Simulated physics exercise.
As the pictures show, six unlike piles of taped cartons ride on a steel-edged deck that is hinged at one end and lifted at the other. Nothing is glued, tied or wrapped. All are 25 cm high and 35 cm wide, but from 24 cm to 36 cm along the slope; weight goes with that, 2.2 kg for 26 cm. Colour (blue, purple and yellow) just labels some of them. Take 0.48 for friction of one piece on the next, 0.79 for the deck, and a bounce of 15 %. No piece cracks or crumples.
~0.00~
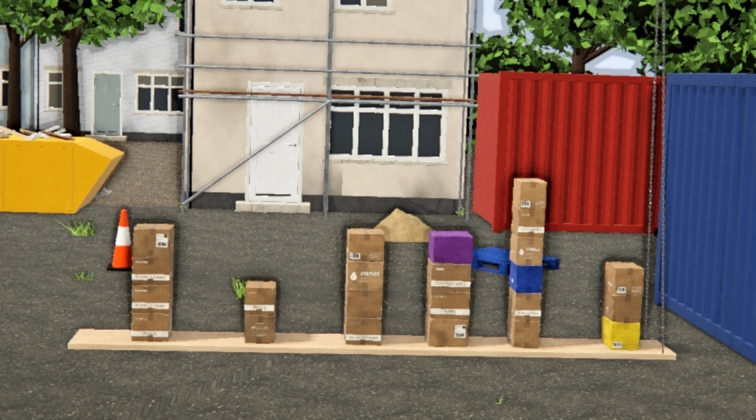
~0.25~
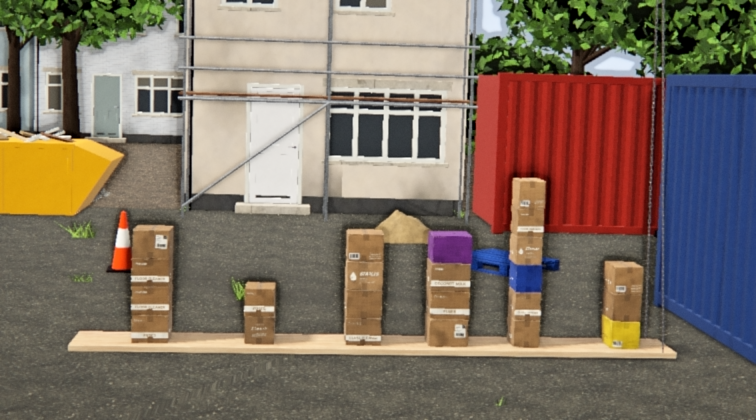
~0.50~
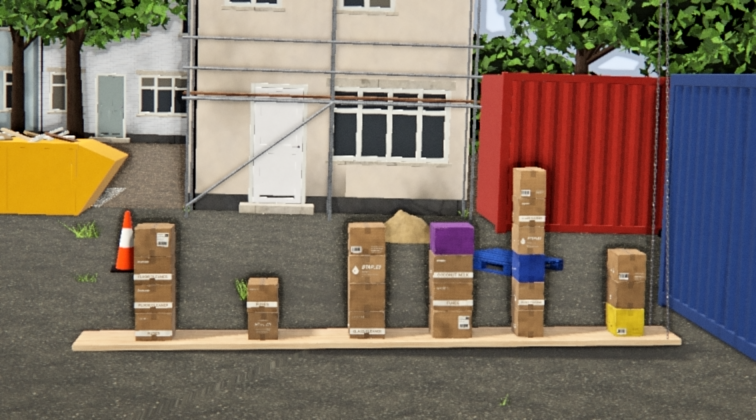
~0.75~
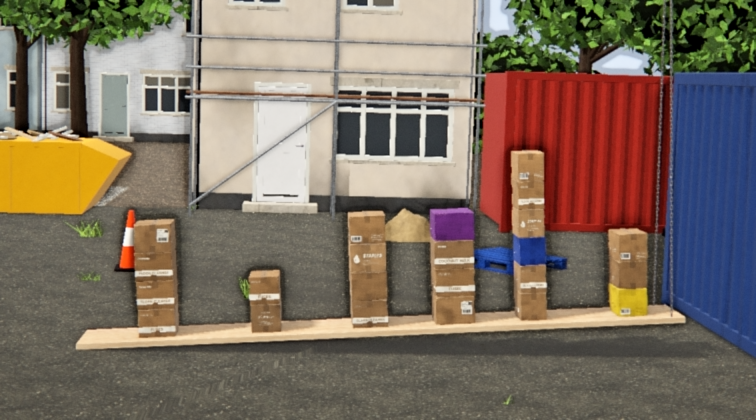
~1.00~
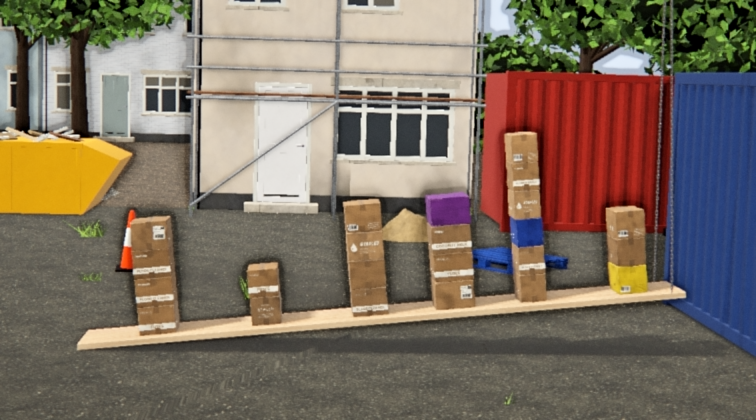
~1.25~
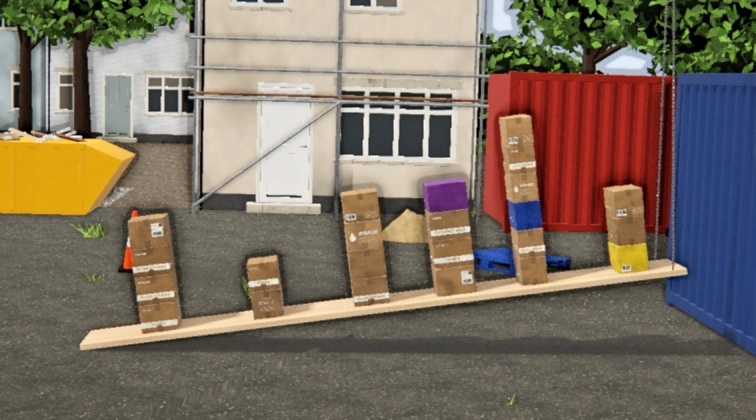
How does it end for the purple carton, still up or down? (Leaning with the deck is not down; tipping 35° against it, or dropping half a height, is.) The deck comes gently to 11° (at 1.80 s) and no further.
It comes down.
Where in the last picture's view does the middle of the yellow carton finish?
Near (625, 231).
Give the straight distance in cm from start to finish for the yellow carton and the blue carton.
Moved: Yellow 90, blue 90.
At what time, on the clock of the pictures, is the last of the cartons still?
At about 6.0 s.
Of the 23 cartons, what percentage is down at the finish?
Near 80 per cent.
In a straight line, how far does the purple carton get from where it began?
About 140 cm.
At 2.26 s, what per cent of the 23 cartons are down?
5 per cent by then.
After 2.26 s, slope 11°; 1 of the 23 cartons down; purple carton shifted 7 cm; blue carton leaning 28°.
After 3.28 s, slope 11°; 13 of the 23 cartons down; purple carton leaning 11°, 33 cm lower; blue carton leaning 41°, 23 cm lower.
At rest (6.2 s), slope 11°; 18 of the 23 cartons down; purple carton leaning 20°, 41 cm lower; blue carton leaning 40°, 23 cm lower; yellow carton unmoved. As the last picture would show them, middles, purple carton near (304, 246), blue carton near (455, 229).
